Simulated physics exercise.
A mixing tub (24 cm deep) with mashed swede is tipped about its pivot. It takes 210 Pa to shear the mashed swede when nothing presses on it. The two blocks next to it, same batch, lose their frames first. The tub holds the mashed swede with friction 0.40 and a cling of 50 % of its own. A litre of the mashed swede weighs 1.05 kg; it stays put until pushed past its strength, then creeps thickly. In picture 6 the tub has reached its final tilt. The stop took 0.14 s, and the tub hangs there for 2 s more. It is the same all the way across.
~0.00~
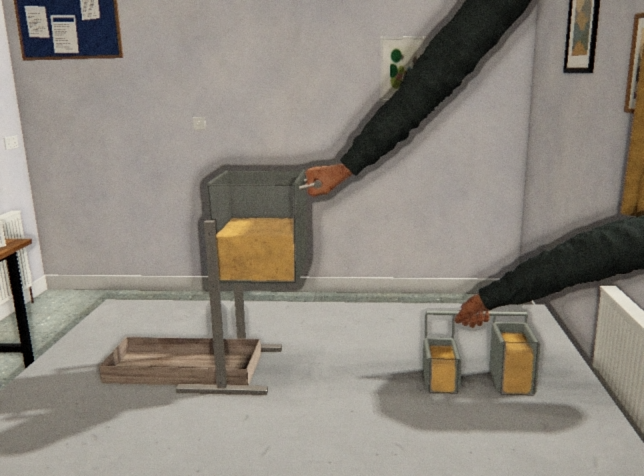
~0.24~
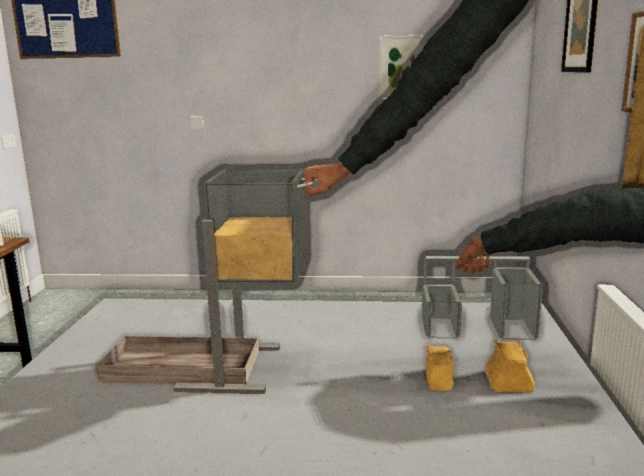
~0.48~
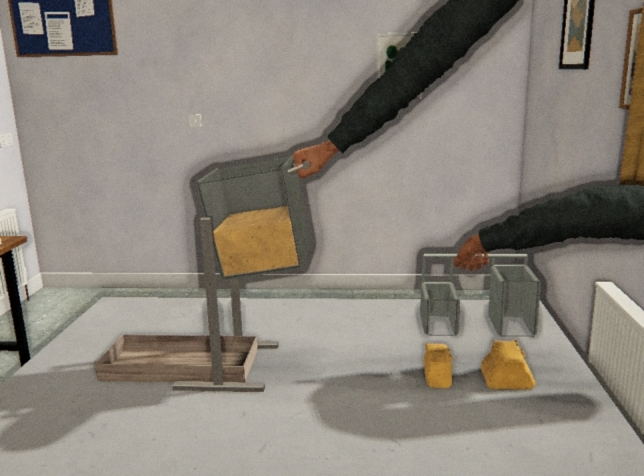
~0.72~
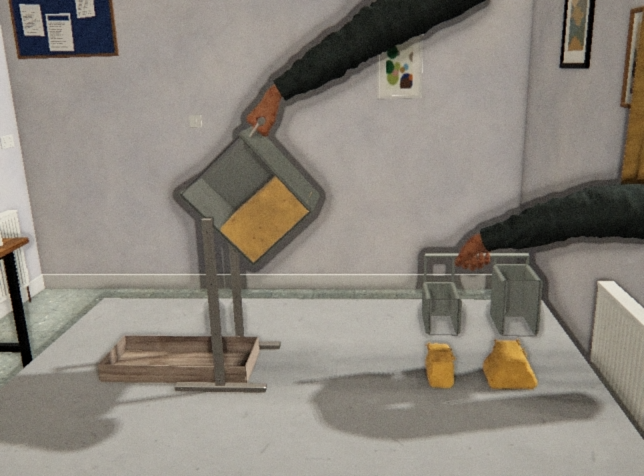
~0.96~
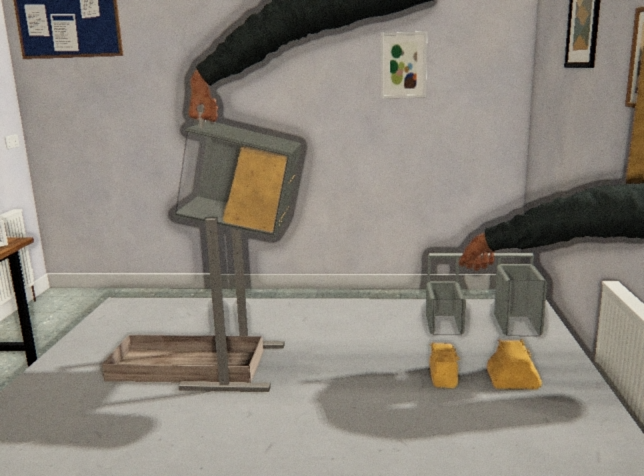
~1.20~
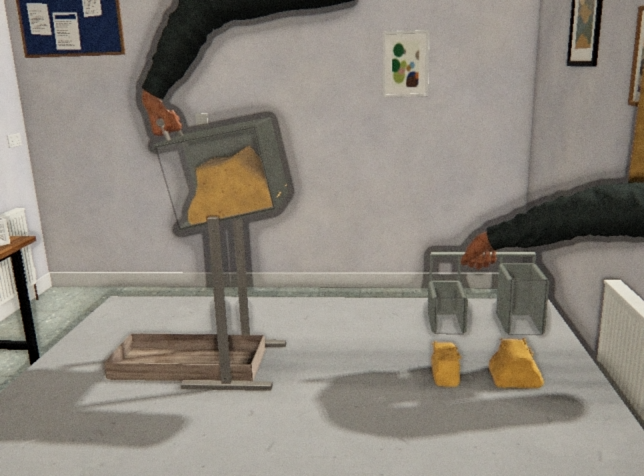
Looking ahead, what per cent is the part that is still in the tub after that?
Close to 46 per cent.
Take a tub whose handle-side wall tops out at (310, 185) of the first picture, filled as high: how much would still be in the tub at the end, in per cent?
It would be near 35 %.
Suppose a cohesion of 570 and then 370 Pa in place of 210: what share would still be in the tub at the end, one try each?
In that order: 100 %, 65 %.
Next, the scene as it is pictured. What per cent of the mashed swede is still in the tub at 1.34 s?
About 90 %.
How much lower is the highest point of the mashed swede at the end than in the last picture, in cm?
Some 9 cm.
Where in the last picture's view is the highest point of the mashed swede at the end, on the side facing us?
Near (230, 195).
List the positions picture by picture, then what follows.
Handle-side rim at (293, 184), tilt 0 degrees; top of the mashed swede at (284, 236); blocks stand 7.7 cm, 12 cm (left to right), in the first picture.
Handle-side rim at (291, 183), tilt 0 degrees; top of the mashed swede at (282, 235); blocks stand 7.5 cm, 9.3 cm (left to right), in the second picture.
Handle-side rim at (281, 168), tilt 9 degrees; top of the mashed swede at (285, 222); blocks stand 7.4 cm, 8.8 cm (left to right), in the third picture.
Handle-side rim at (238, 136), tilt 42 degrees; top of the mashed swede at (273, 180); blocks stand 7.4 cm, 8.7 cm (left to right), in the fourth picture.
Handle-side rim at (187, 132), tilt 76 degrees; top of the mashed swede at (244, 151); blocks stand 7.4 cm, 8.7 cm (left to right), in the fifth picture.
Handle-side rim at (156, 148), tilt 101 degrees; top of the mashed swede at (232, 158); blocks stand 7.4 cm, 8.7 cm (left to right), in the sixth picture.
After 1.34 s, the tub is at 101 degrees and holds 90 %.
After 1.51 s, the tub is at 101 degrees and holds 62 %.
After 1.68 s, the tub is at 101 degrees and holds 51 %.
After 1.85 s, the tub is at 101 degrees and holds 48 %.
After 3.20 s, at the end, the tub is at 101 degrees and holds 46 %.
